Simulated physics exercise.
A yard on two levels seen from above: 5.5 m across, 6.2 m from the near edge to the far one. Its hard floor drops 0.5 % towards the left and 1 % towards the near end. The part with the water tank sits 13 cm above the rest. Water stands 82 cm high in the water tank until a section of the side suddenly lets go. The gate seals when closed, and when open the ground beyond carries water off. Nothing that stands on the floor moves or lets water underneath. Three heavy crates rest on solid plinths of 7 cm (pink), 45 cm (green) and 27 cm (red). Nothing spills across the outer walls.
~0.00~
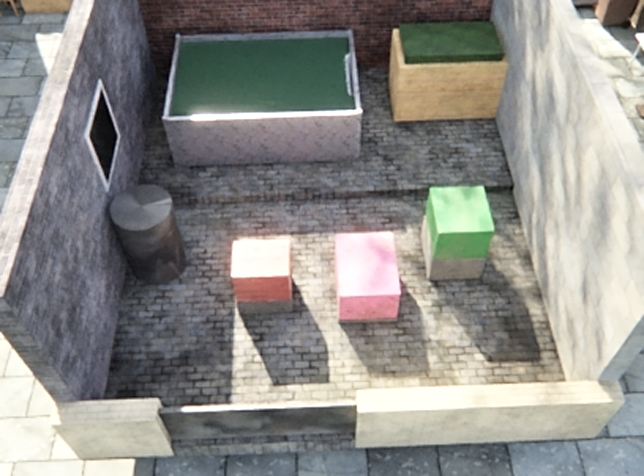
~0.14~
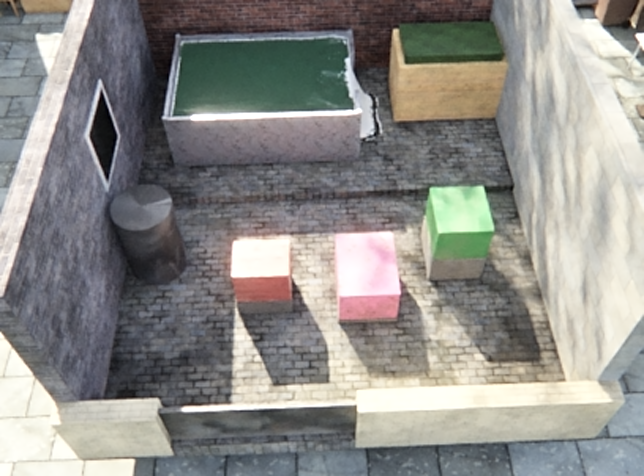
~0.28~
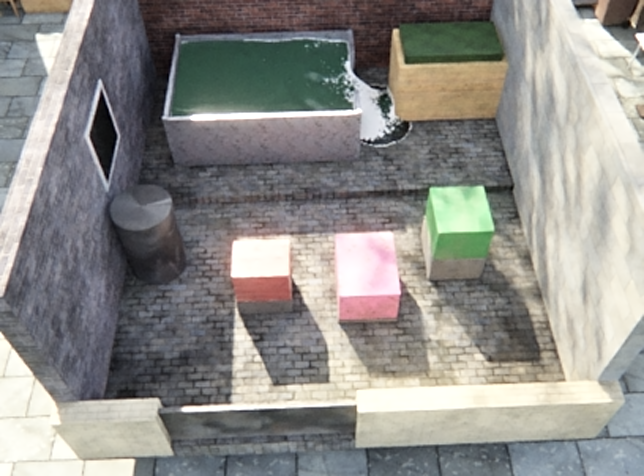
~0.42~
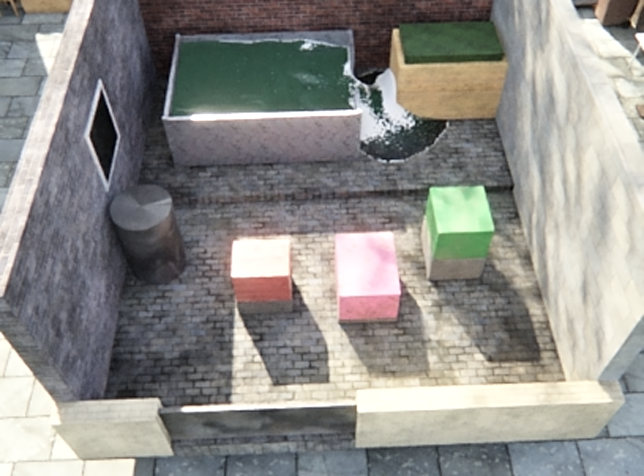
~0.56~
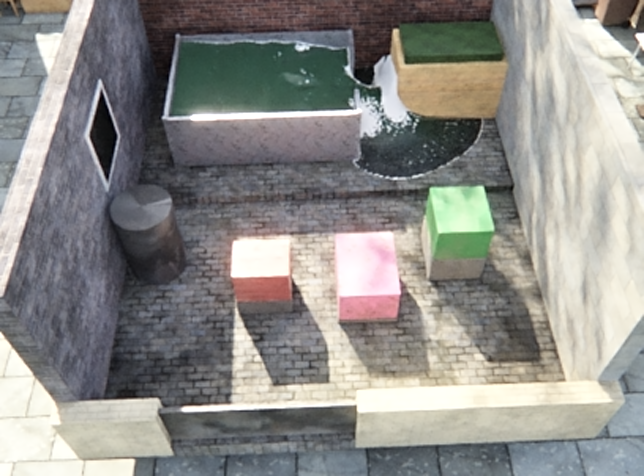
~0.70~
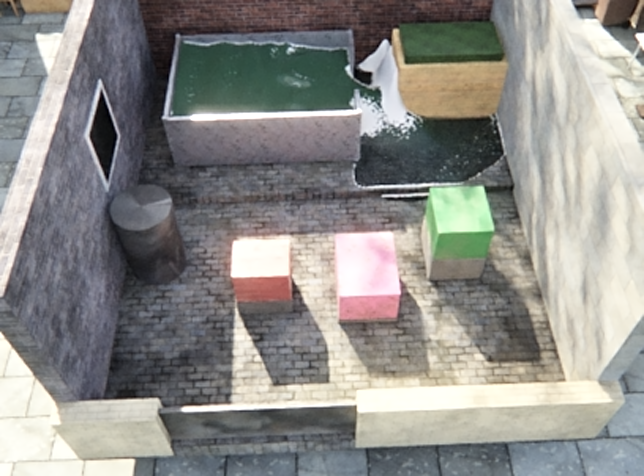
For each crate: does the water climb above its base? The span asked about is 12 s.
One by one: The pink crate is soaked; the green crate stays dry; the red crate keeps dry.
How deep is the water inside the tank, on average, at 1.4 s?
Roughly 61 cm on average.
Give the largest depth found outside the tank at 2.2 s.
About 56 cm.
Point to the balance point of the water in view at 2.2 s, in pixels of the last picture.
Around (326, 128).
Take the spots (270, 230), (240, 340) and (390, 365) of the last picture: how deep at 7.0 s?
Roughly 10, 6 and 11 cm, in turn.
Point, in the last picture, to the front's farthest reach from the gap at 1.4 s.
Around (532, 280).
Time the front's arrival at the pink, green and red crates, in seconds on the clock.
Pink 1.6 s, green 1.1 s, red 2.6 s.
After 1.4 s water covers 25 % of the floor and is deepest (66 cm) near (386, 111); pink plinth not reached, green plinth reached, red plinth not reached.
After 2.2 s water covers 45 % of the floor and is deepest (56 cm) near (386, 111); pink plinth reached, green plinth reached, red plinth not reached.
After 3.5 s water covers 65 % of the floor and is deepest (44 cm) near (477, 72); pink plinth reached, green plinth reached, red plinth reached.
After 7.0 s water covers 95 % of the floor and is deepest (26 cm) near (386, 111); pink plinth reached, green plinth reached, red plinth reached.
After 12.0 s water covers 95 % of the floor and is deepest (24 cm) near (459, 414); highest at the pink plinth 15 cm, highest at the green plinth 24 cm, highest at the red plinth 18 cm.
